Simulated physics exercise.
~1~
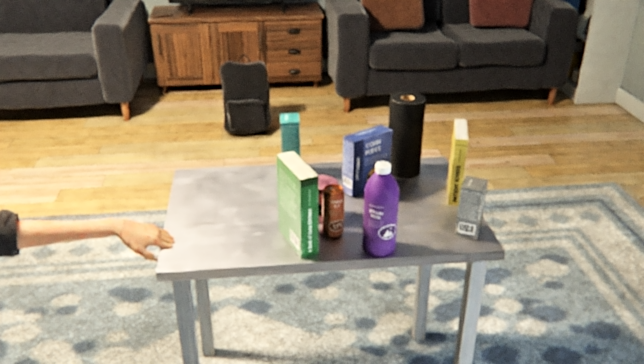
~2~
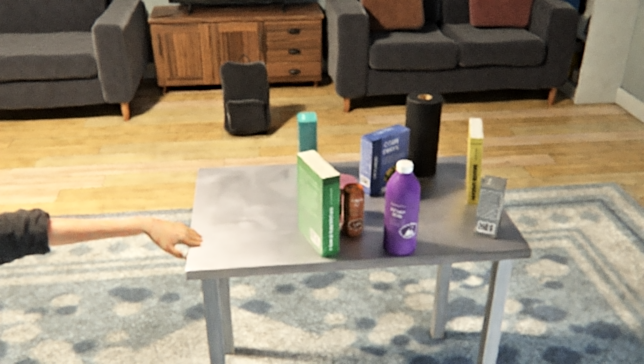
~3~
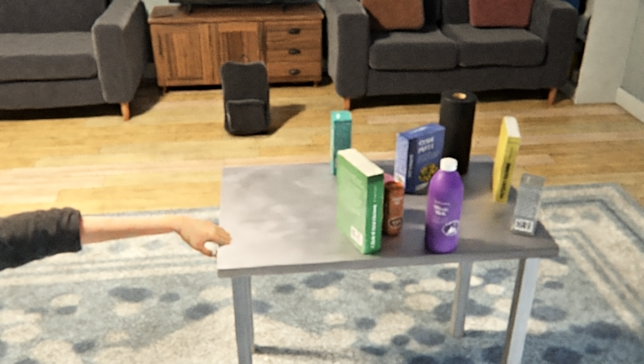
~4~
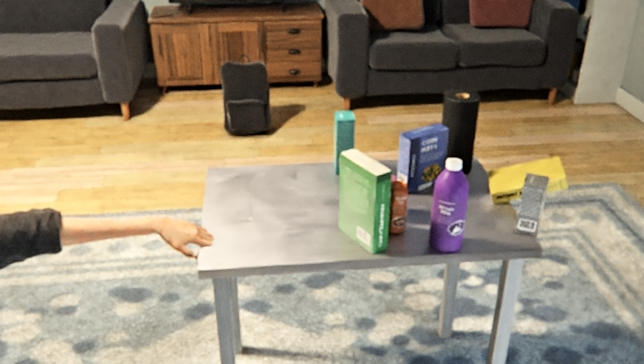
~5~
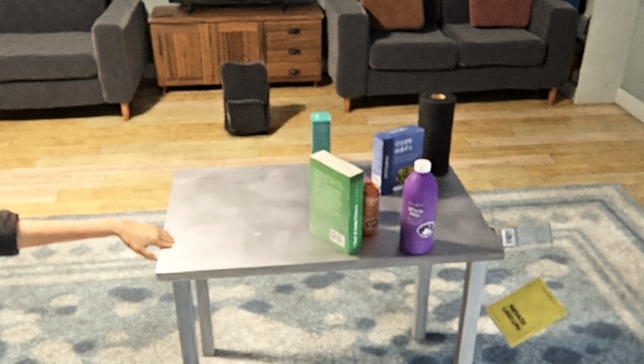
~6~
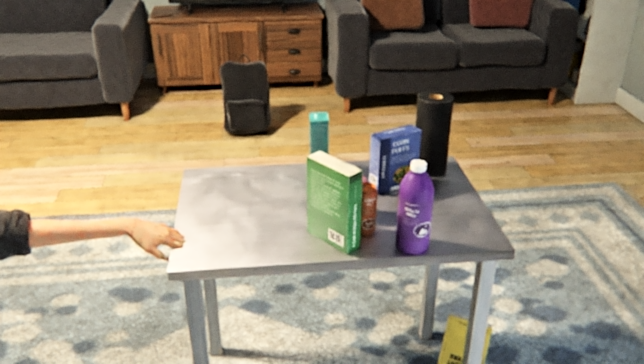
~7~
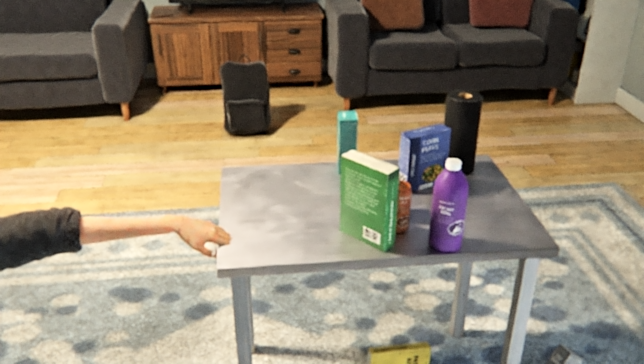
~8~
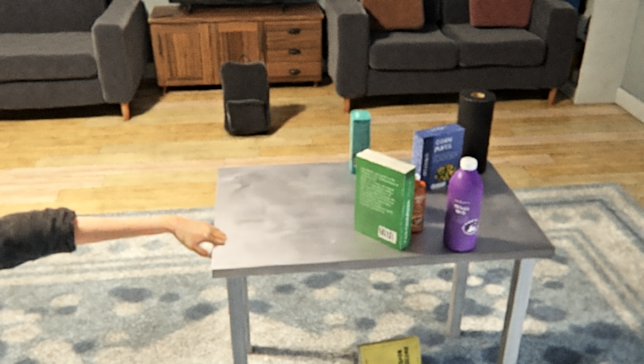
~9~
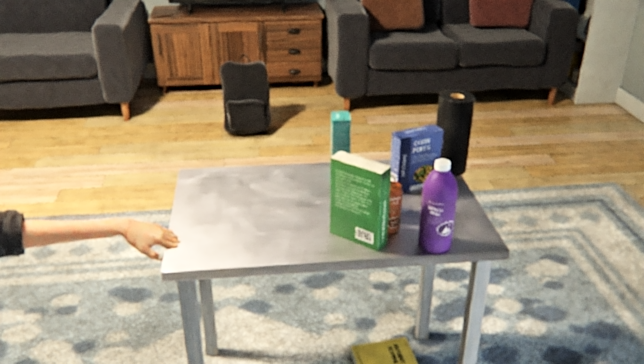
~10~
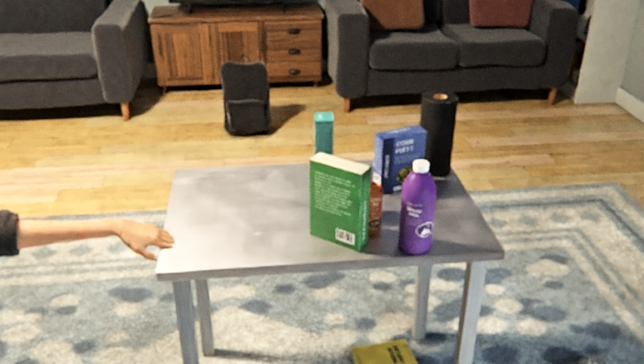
At first, a hand grips the left edge of a small grey table crowded with upright items, including a green book, a purple bottle, a blue packet and a black roll. The arm shoves the table to the right, and the yellow book at the right end tips over. As the table is pulled back left, the yellow book and the grey carton drop off the right side onto the rug. The hand pushes the table right again, then draws it back left. It ends with the other items still standing and the yellow book lying on the rug.
